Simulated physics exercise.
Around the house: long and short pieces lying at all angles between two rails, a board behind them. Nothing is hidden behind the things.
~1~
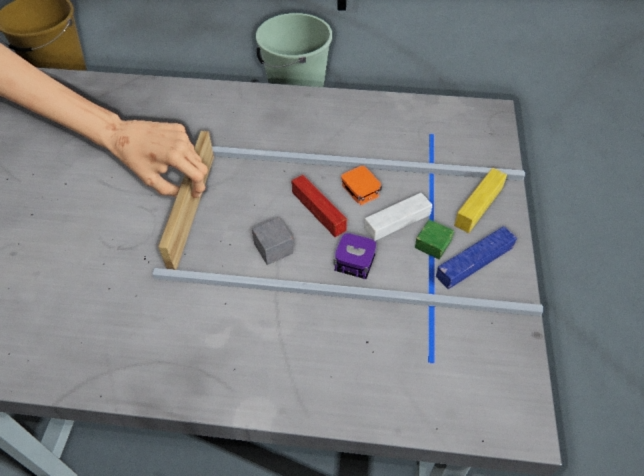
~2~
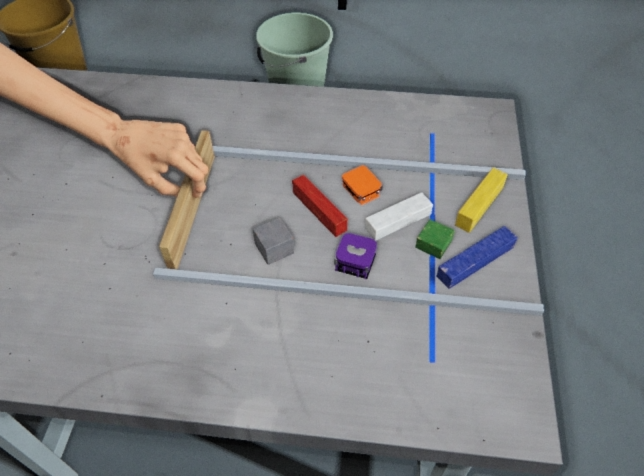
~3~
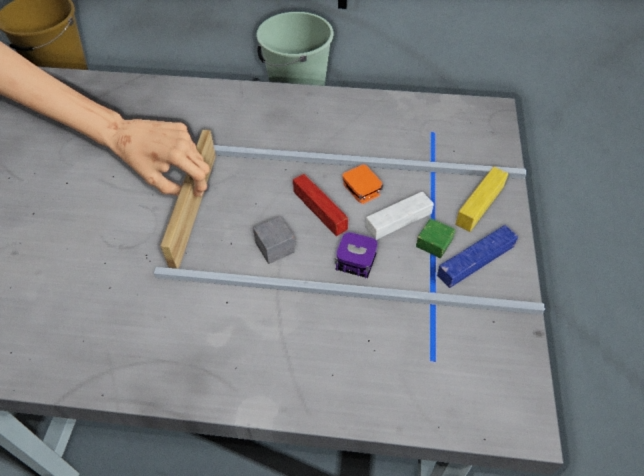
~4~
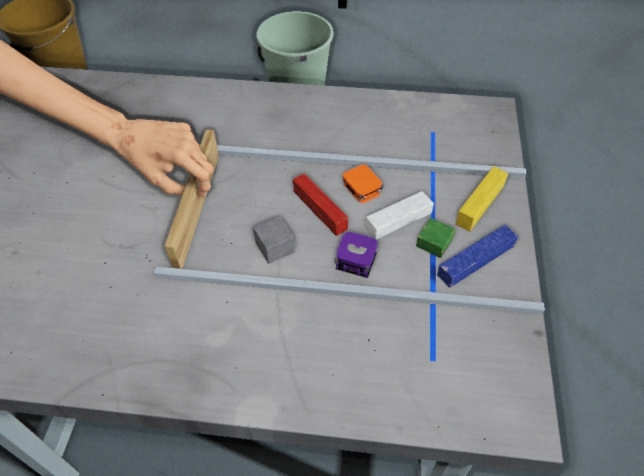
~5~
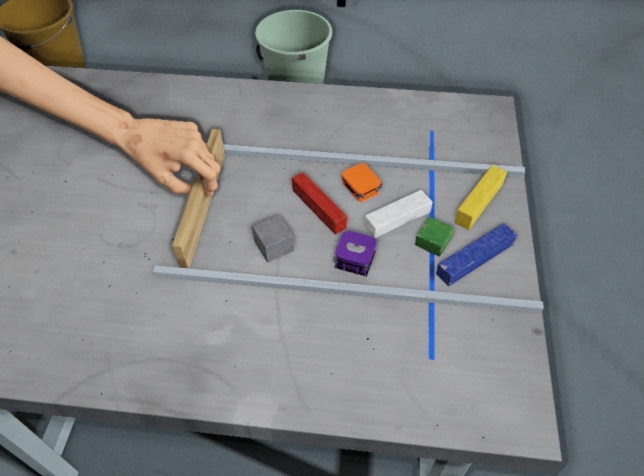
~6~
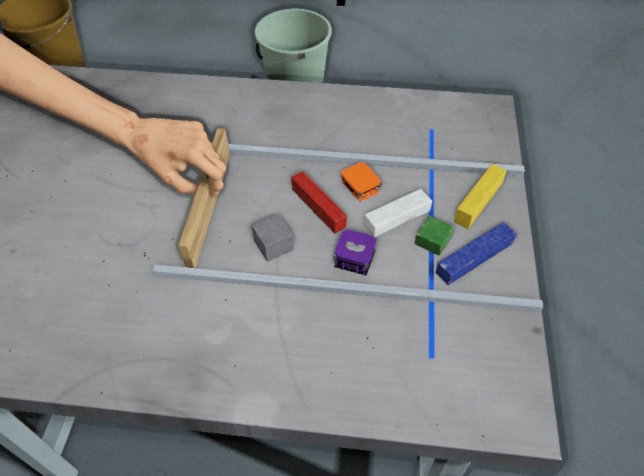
At the start, a hand holds a wooden board upright between two rails on a grey table, left of scattered coloured blocks and a blue tape line. The board barely moves at first, then the hand slides it slightly to the right, still short of the grey block, while the blocks stay still.
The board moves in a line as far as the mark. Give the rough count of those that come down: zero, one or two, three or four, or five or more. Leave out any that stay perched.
Outcome: The number that fall off is zero.
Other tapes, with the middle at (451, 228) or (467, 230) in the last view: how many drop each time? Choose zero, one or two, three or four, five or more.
For each place: Zero; one to two.
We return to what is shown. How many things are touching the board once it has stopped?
It touches 3.
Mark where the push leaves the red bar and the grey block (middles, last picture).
The red bar at (440, 215), the grey block at (448, 261).
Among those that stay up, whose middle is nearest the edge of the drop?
Foremost is the blue bar.
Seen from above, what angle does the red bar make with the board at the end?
Some 0 degrees.
Soon after, none off yet; yellow bar at rest near (481, 196); blue bar at rest near (476, 253); green block at rest near (434, 235).
At rest, the number that fall off is zero.
